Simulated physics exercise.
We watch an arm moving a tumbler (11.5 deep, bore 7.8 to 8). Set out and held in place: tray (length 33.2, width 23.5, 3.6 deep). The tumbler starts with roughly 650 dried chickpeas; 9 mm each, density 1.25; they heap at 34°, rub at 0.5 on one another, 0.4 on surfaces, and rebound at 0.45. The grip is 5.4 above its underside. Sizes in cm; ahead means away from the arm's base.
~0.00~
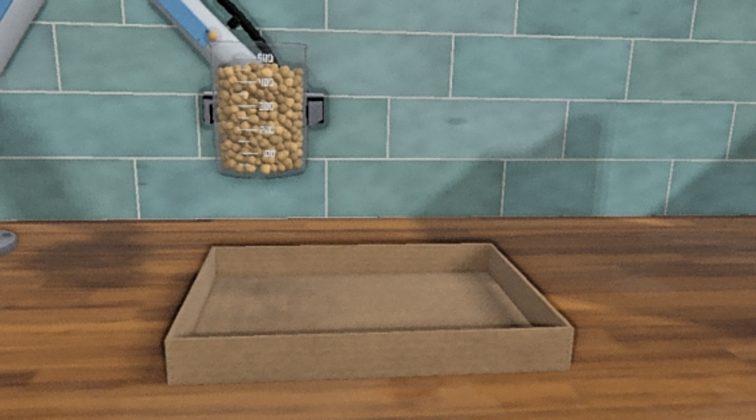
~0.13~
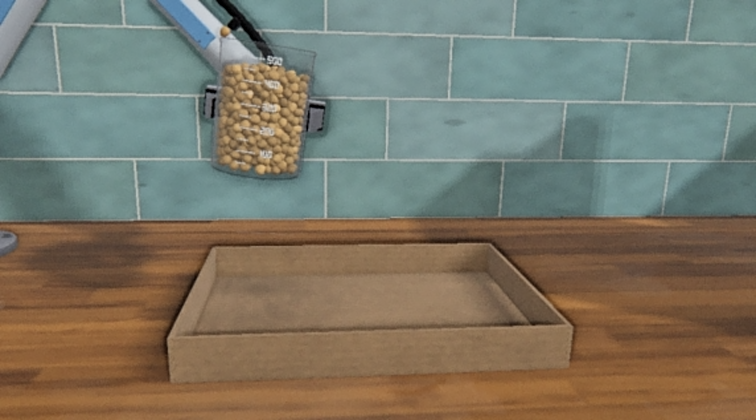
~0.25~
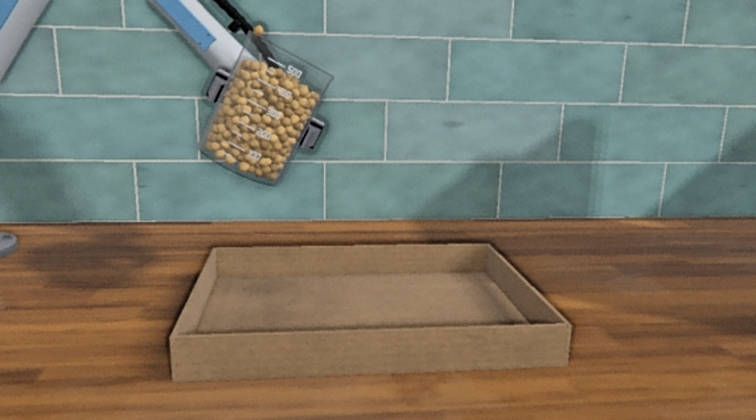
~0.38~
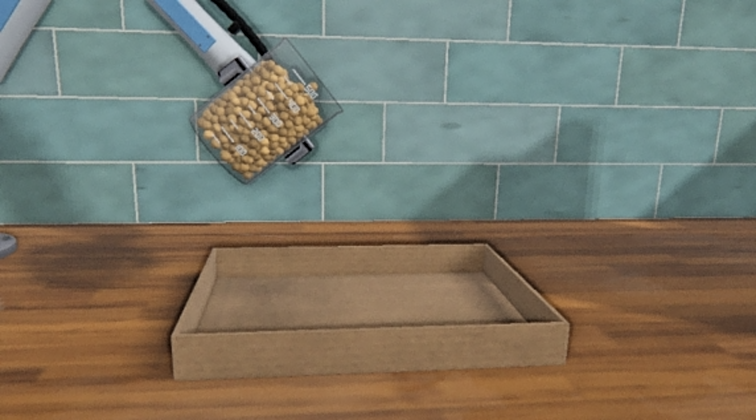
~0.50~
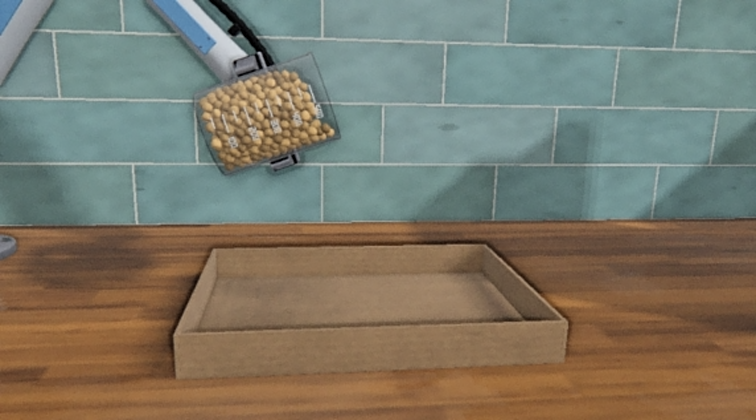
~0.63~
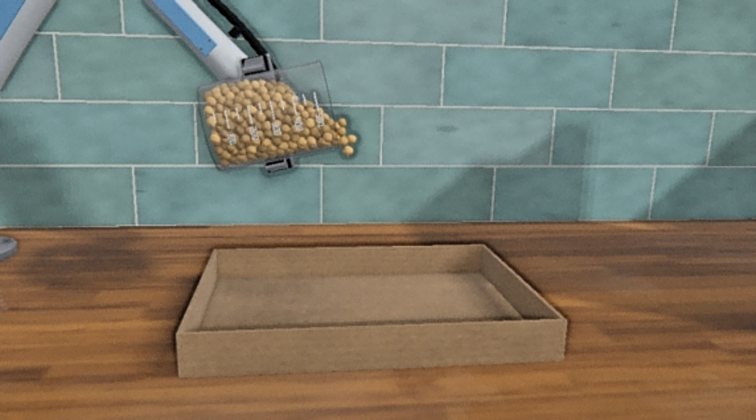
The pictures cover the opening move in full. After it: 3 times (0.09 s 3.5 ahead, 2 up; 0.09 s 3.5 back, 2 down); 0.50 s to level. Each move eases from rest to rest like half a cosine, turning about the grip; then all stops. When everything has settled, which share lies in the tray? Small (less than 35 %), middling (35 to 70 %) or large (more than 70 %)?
Answer: Large; more than 70 % of the dried chickpeas finish in the tray.
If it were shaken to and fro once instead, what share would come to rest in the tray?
In that case some 70 per cent.
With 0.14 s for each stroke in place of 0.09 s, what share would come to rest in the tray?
Then about 60 per cent.
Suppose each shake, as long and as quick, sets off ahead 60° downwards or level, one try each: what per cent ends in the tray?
About 25 and 65 per cent.
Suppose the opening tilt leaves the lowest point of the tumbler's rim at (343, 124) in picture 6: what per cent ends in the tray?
Some 50 per cent.
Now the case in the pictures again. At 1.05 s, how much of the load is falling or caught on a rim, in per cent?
About 16 per cent.
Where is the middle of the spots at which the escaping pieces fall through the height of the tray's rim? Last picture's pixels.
Around (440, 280).
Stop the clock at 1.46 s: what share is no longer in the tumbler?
Near 80 per cent so far.
After 1.05 s, tilted 78° forward, highest piece 21 above the table; 377 in the tray, 165 in the tumbler, 106 in flight or on a rim.
After 1.46 s, tilted 29° forward, highest piece 25 above the table; 525 in the tray, 119 in the tumbler, 4 on the table or floor.
After 1.87 s, level, highest piece 20 above the table; 525 in the tray, 119 in the tumbler, 4 on the table or floor.
After 2.92 s, level, highest piece 20 above the table; 525 in the tray, 119 in the tumbler, 4 on the table or floor.
At rest, 525 in the tray, 119 in the tumbler, 4 on the table or floor. That is 81 % in the tray.
